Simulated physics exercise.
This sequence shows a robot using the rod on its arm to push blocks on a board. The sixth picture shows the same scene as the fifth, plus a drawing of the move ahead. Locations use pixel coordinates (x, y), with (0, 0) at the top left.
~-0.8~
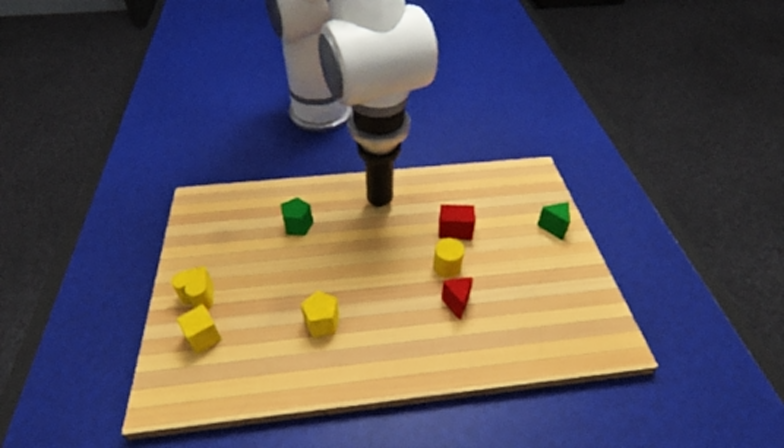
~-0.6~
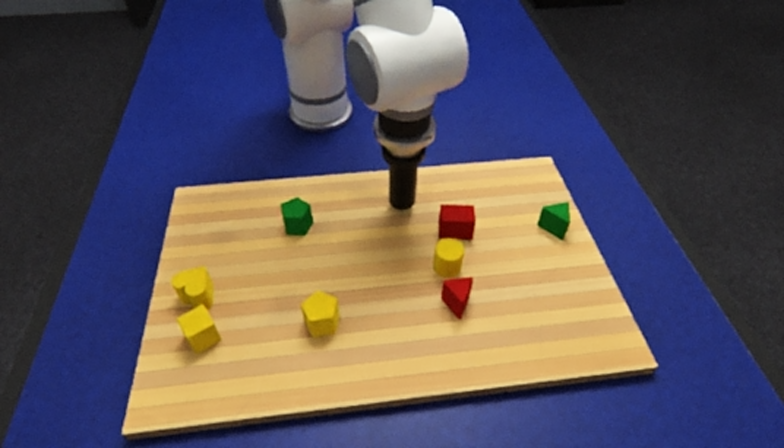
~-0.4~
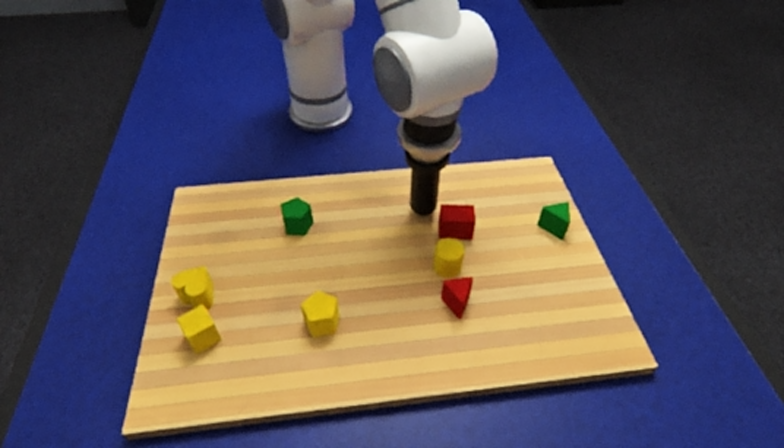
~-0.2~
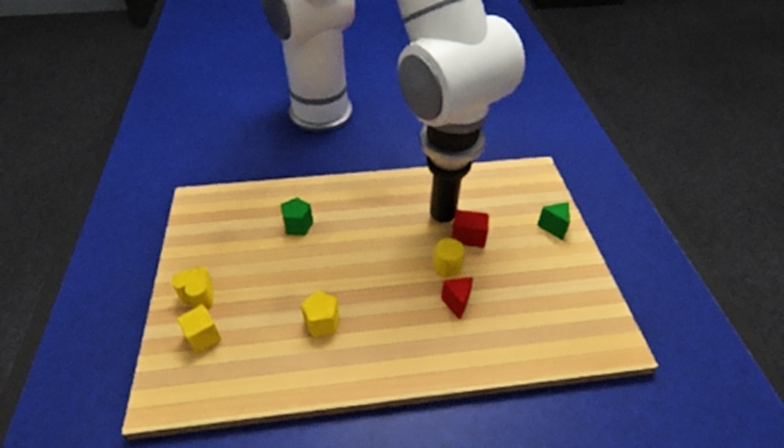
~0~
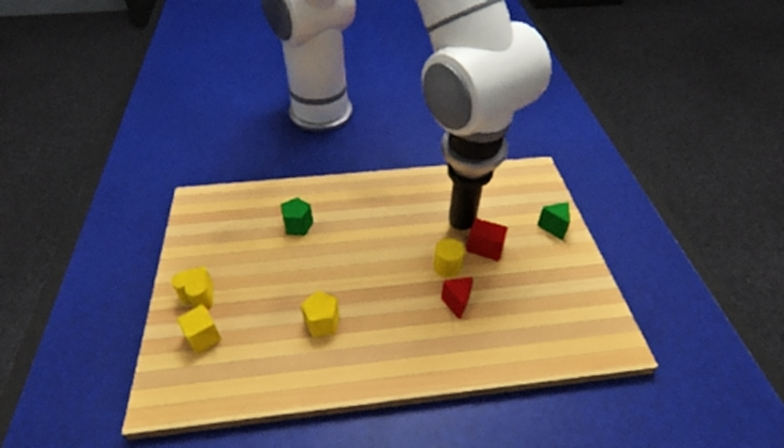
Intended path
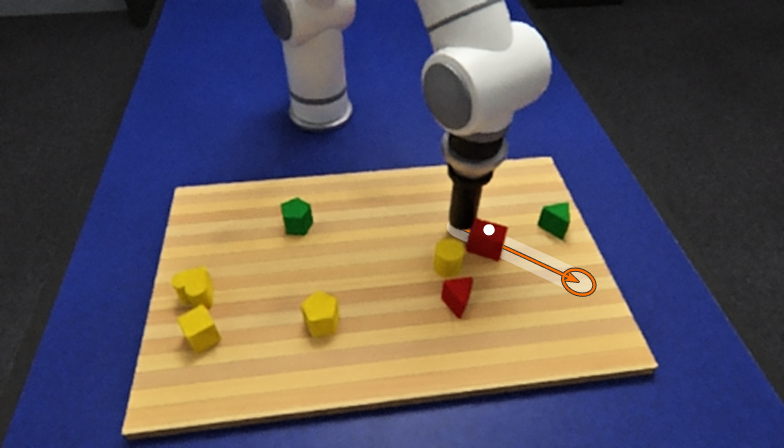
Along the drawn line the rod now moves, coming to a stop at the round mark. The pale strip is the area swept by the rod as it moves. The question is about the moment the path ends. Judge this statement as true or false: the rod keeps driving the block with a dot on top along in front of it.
Answer: False.
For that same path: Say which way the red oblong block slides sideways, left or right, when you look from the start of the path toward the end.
That block drifts right.
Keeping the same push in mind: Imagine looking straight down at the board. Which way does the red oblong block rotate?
Clockwise, from overhead.
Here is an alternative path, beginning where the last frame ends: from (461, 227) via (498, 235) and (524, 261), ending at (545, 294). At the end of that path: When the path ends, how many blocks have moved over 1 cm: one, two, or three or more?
Total moved: One.
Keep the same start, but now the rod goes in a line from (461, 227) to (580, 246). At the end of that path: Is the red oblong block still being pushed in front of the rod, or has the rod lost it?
I think it loses its spot in front.
The drawn path runs in a line from (461, 227) to (579, 282); the dot is on the red oblong block.
On the path given first. One third of the way, rod (500, 238); red oblong block (514, 252), turned 55° clockwise.
Two thirds of the way, rod (540, 256); red oblong block (524, 265), turned 100° clockwise.
At the end, rod (582, 275); yellow circle not moved; red oblong block (524, 265), turned 100° clockwise.
